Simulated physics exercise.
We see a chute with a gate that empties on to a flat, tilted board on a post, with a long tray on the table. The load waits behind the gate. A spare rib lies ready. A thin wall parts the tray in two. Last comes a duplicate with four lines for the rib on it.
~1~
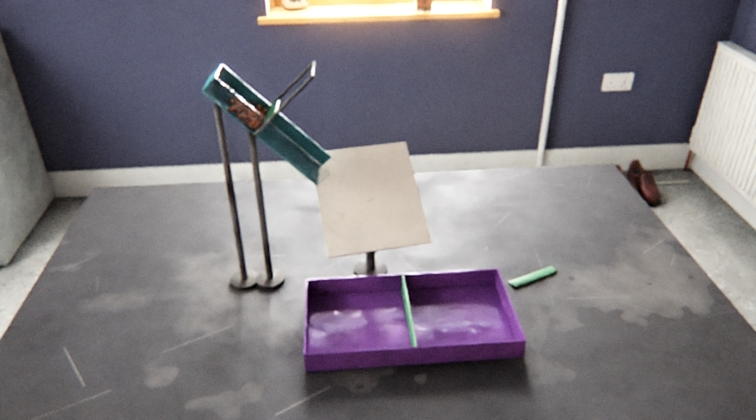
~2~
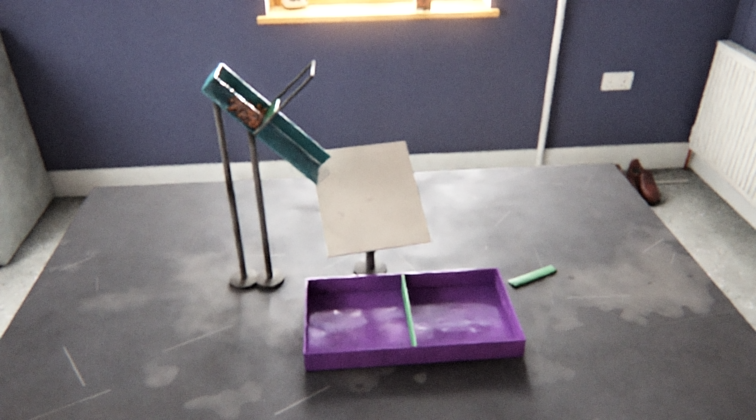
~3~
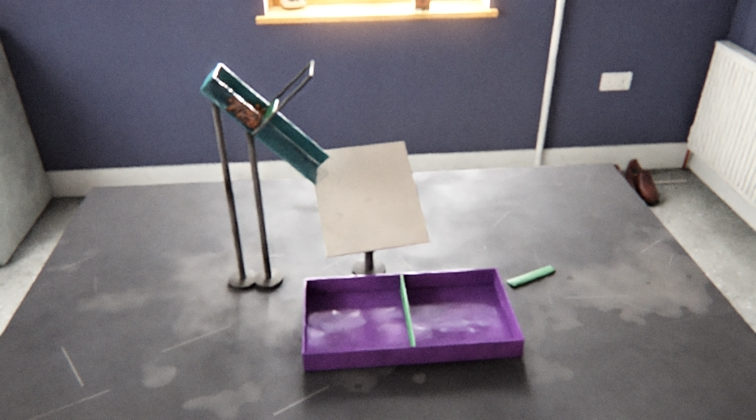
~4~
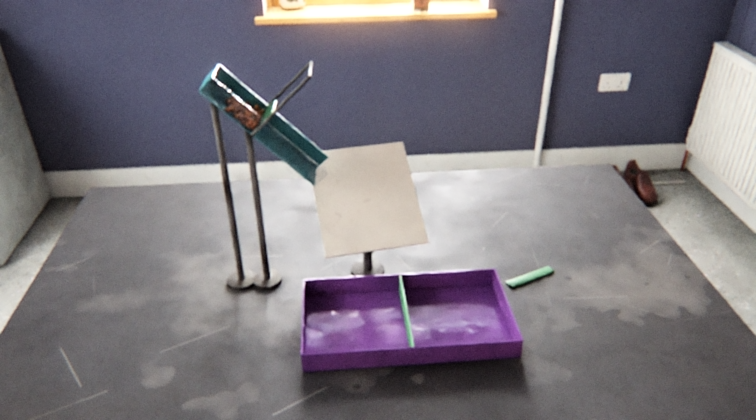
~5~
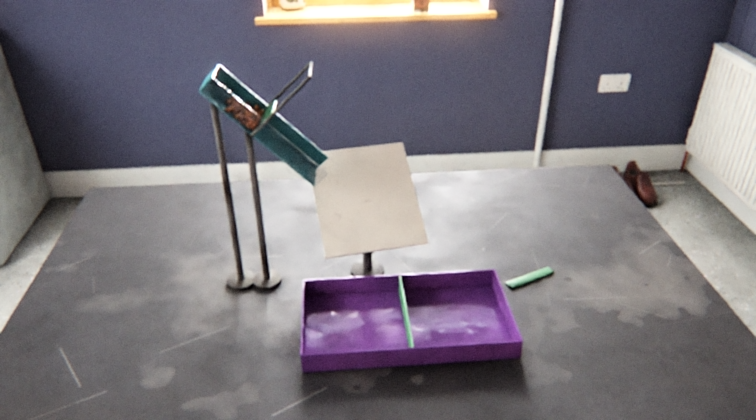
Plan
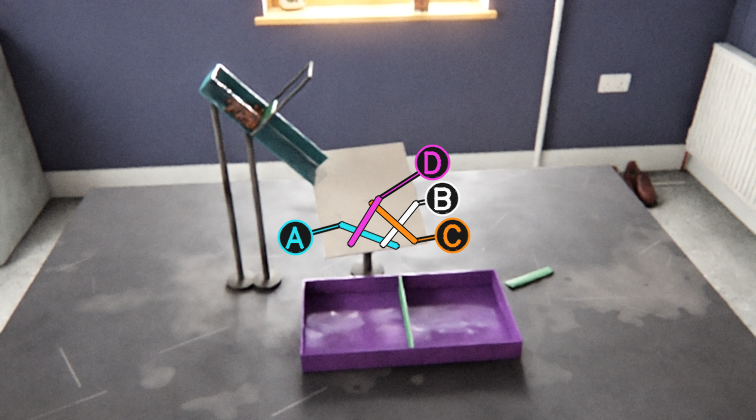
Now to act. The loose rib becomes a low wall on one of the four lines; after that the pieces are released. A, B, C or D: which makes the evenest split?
C beats the others.
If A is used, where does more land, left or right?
The right half.
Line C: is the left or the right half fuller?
Right.
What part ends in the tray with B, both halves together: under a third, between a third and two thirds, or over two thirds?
Line B gives over two thirds.
On the marked copy, line A from (341, 224) to (396, 246); line B from (416, 203) to (383, 244); line C from (372, 203) to (414, 240); line D from (378, 198) to (350, 243).
If A is chosen, of what is caught, a stray few in the left half, nearly all in the right.
If B is chosen, of what is caught, most in the left half, a small part in the right.
If C is chosen, of what is caught, about a third in the left half, about two thirds in the right.
If D is chosen, of what is caught, nearly all in the left half, a small part in the right.
